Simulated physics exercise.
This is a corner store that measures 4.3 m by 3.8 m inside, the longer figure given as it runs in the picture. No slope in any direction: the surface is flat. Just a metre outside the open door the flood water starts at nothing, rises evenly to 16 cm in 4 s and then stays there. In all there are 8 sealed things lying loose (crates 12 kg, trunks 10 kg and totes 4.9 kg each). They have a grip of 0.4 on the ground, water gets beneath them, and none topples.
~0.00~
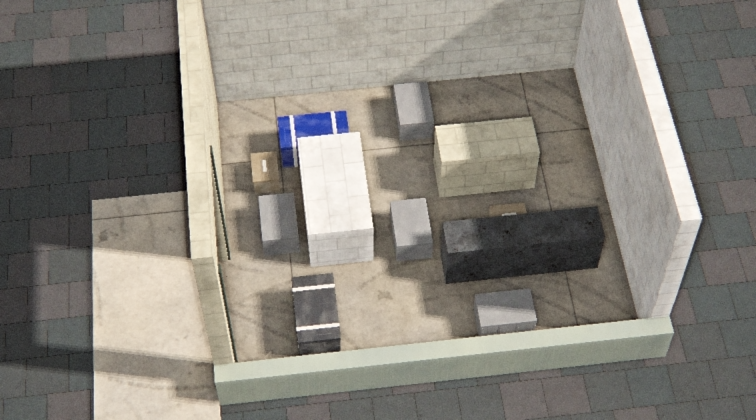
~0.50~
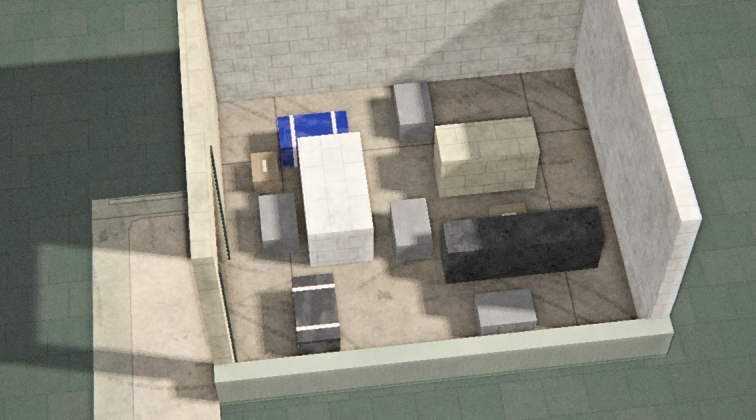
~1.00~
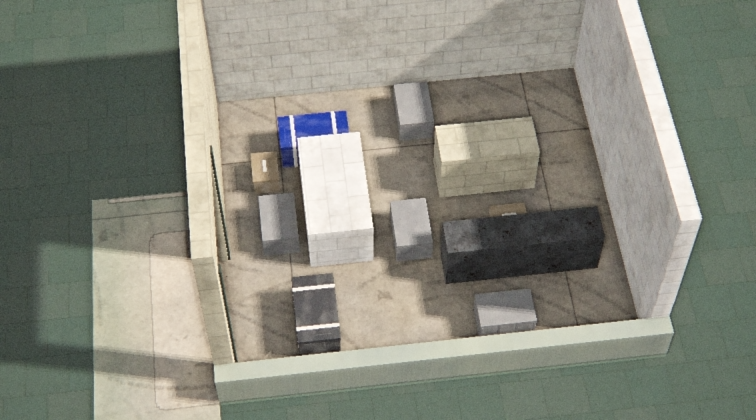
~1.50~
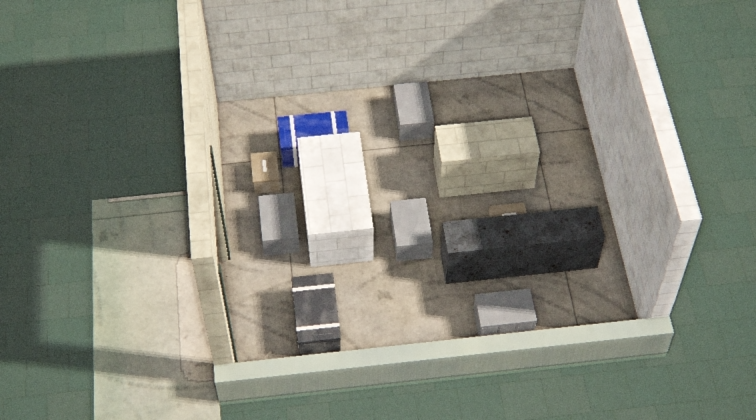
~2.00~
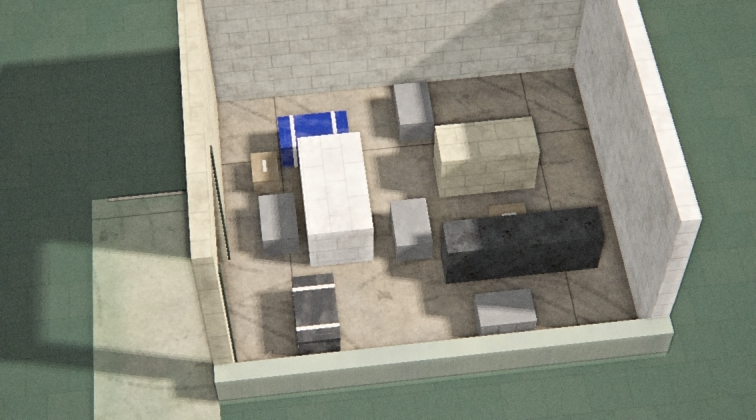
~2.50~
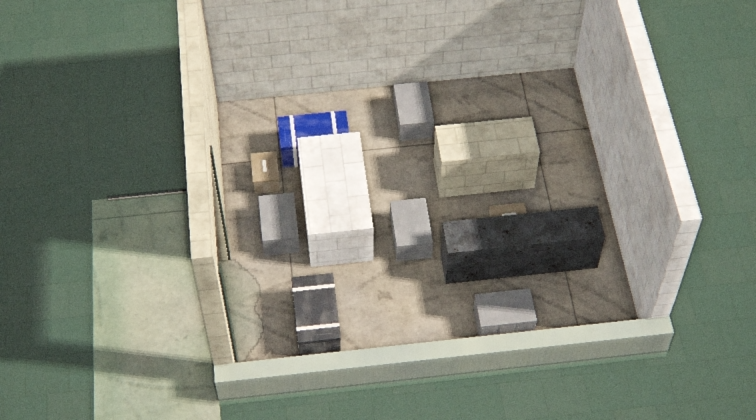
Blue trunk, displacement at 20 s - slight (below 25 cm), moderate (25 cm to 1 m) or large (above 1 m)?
My guess: It's a bit away from its start.
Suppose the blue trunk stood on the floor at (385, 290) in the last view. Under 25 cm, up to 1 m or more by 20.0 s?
Answer: It covers a big distance.
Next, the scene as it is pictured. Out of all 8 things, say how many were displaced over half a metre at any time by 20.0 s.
My count gives 7.
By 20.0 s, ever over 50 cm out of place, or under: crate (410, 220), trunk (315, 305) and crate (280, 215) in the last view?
In that order: Past it, over, short of it.
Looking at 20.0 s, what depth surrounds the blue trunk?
Roughly 14 cm at that moment.
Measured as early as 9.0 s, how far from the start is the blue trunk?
I'd guess some 40 cm by then.
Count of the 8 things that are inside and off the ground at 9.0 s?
Count: 2.
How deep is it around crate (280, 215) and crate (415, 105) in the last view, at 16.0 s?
Around 9 cm and 10 cm.
After 4.0 s the blue trunk is near (314, 129), 0.0 m from its start, aground; 0 afloat.
After 9.0 s the blue trunk is near (324, 106), 0.4 m from its start, aground; 2 afloat.
After 16.0 s the blue trunk is near (256, 139), 0.7 m from its start, afloat; 8 afloat.
After 20.0 s the blue trunk is near (263, 154), 0.7 m from its start, afloat; 8 afloat.
